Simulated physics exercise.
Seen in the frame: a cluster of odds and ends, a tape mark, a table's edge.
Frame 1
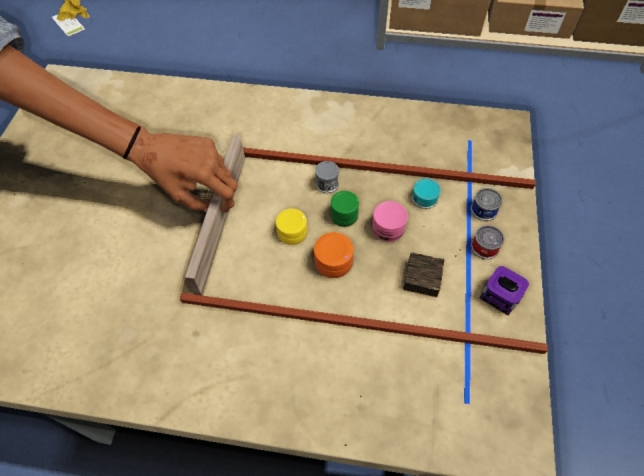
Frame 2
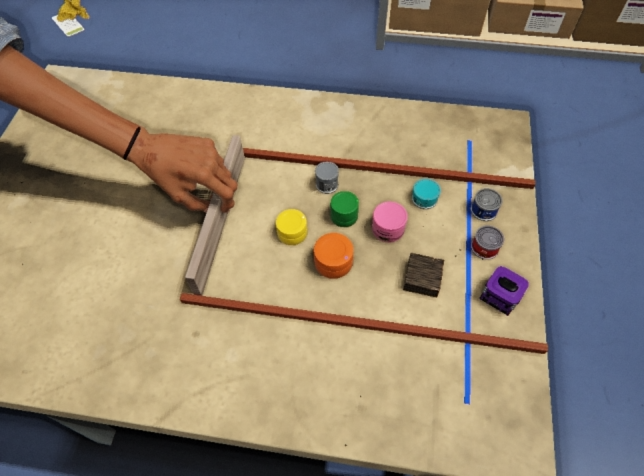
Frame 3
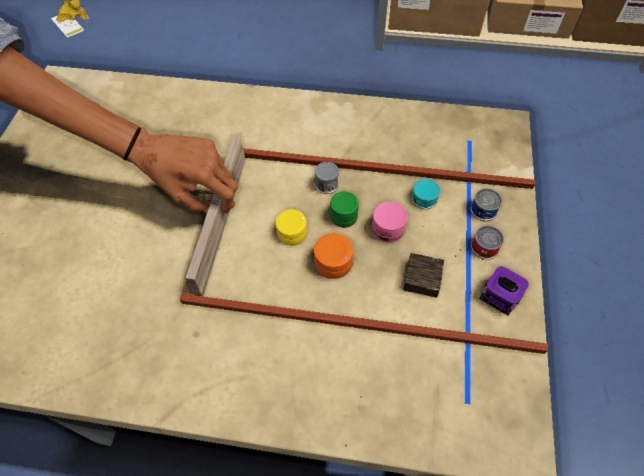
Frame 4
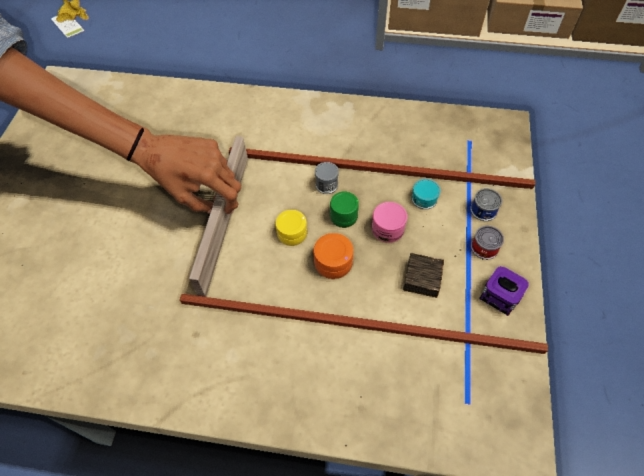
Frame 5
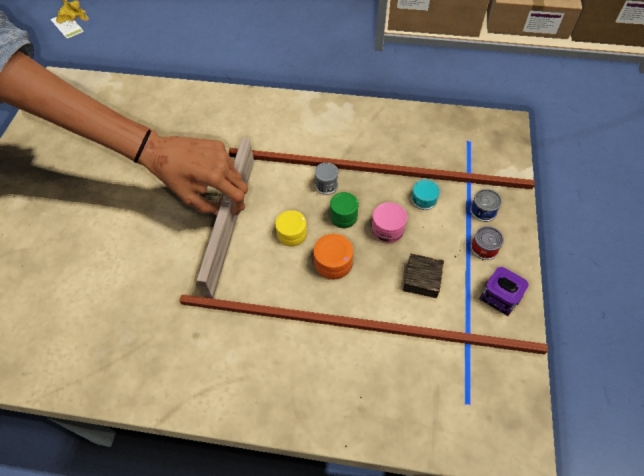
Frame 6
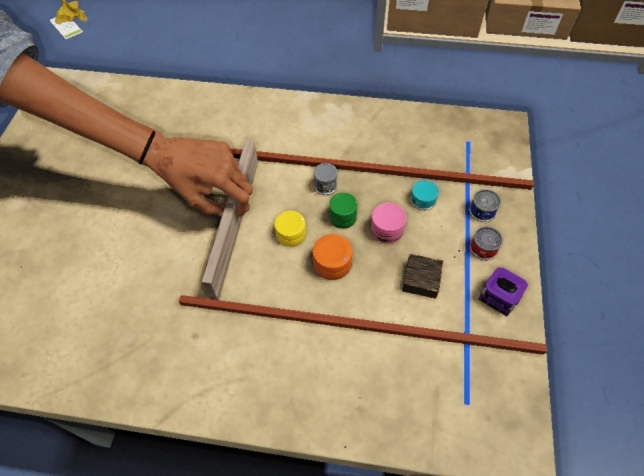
A hand sliding a wooden board slightly right between two red rails, while the colourful lids, tins and dark block stay still.
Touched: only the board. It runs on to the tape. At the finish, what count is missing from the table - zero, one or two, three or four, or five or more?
Missing: One or two.
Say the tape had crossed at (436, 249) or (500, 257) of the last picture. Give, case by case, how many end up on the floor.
It would be 0 and 5.
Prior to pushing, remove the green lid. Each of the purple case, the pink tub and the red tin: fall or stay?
Purple case down; pink tub still up; red tin still up.
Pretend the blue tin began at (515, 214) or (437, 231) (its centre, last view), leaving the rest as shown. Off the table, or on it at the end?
Taking them in order, it stays put and then it stays put.
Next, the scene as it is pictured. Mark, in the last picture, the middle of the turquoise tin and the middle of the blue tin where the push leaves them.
Turquoise tin at (505, 208), blue tin at (532, 218).
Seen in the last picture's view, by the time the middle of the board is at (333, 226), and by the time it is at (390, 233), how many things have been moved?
The number moved is 4 and then 7.
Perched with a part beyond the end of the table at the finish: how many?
The answer comes to 2.
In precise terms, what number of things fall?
Result: A total of 1.
Soon after, none off yet; purple case at rest near (503, 291); red tin at rest near (486, 243); blue tin at rest near (485, 206).
In the end, the number that fall off is one or two; gone, purple case.
